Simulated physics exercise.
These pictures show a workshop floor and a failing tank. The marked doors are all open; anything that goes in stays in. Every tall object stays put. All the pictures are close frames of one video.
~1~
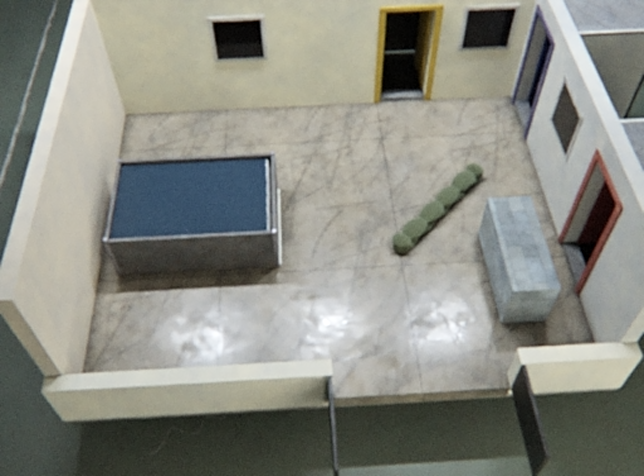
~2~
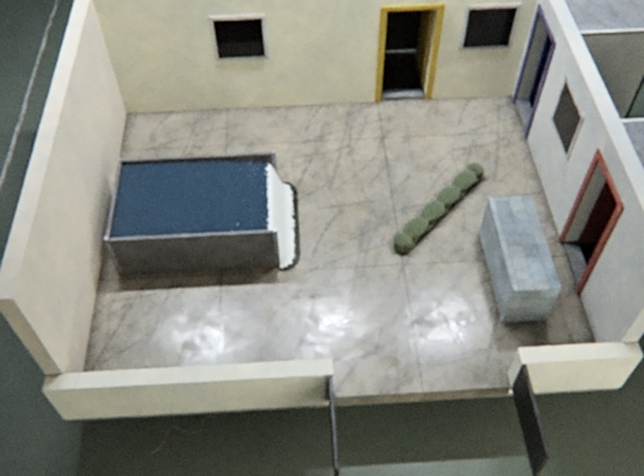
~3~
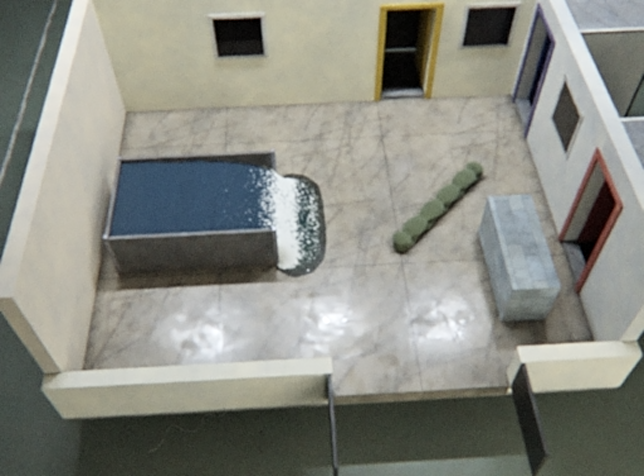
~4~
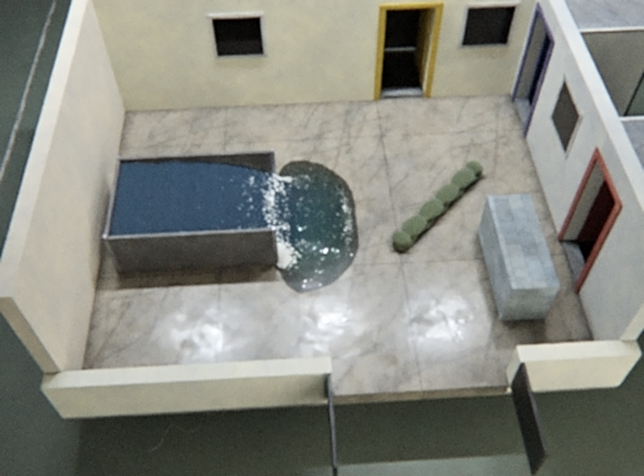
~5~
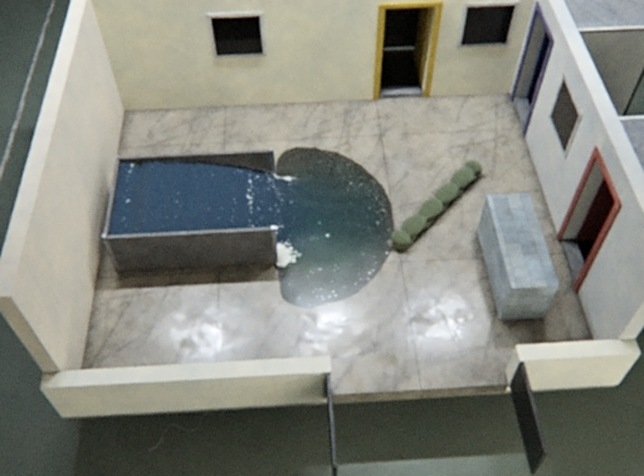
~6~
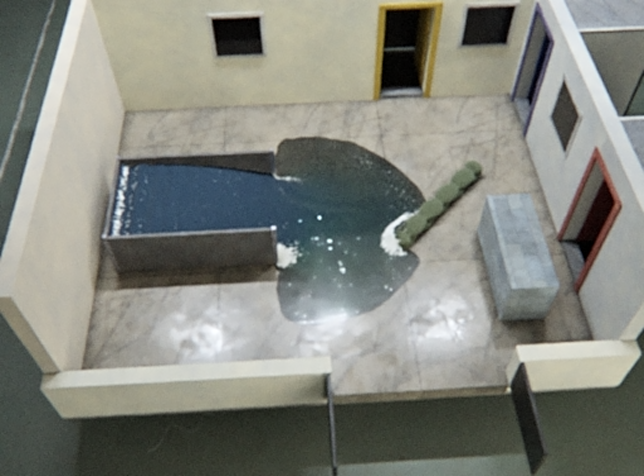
Dark blue water poured out of the right end of a rectangular tank, foaming white at first, then spread across the pale floor in a widening rounded pool until it splashed against a row of green bushes.
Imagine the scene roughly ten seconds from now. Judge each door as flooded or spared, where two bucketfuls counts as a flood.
The red door is flooded, the yellow door is flooded, the blue door is flooded.
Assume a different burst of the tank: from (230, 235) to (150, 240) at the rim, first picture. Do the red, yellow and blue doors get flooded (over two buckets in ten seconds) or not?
Red stays within it, yellow stays within it, blue stays within it.
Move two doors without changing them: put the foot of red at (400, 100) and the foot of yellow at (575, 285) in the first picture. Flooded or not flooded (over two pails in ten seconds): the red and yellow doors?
In short: Red door exceeds the limit; yellow door exceeds the limit.
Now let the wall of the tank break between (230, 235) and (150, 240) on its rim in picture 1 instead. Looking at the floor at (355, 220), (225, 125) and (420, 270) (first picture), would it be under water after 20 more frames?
Untouched, untouched, soaked.
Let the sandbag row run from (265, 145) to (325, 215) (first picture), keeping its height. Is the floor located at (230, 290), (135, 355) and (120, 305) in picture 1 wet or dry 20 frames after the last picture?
Listed in sequence, the spots are spared, spared, spared.
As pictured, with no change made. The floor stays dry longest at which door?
That would be the door marked red.
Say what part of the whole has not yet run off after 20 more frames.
Near 88 percent, give or take.
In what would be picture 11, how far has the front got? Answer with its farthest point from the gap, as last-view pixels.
I'd point to (508, 143).
A moment on, water covers 40 % of the floor; the red door not reached, the yellow door not reached, the blue door not reached.
Next, water covers 55 % of the floor; the red door not reached, the yellow door wet at the sill, nothing in, the blue door under two buckets in.
Then, water covers 55 % of the floor; the red door wet at the sill, nothing in, the yellow door under two buckets in, the blue door far over two buckets in.
Later, water covers 65 % of the floor; the red door over two buckets in, the yellow door over two buckets in, the blue door far over two buckets in.
In the end, water covers 85 % of the floor; the red door far over two buckets in, the yellow door over two buckets in, the blue door far over two buckets in.
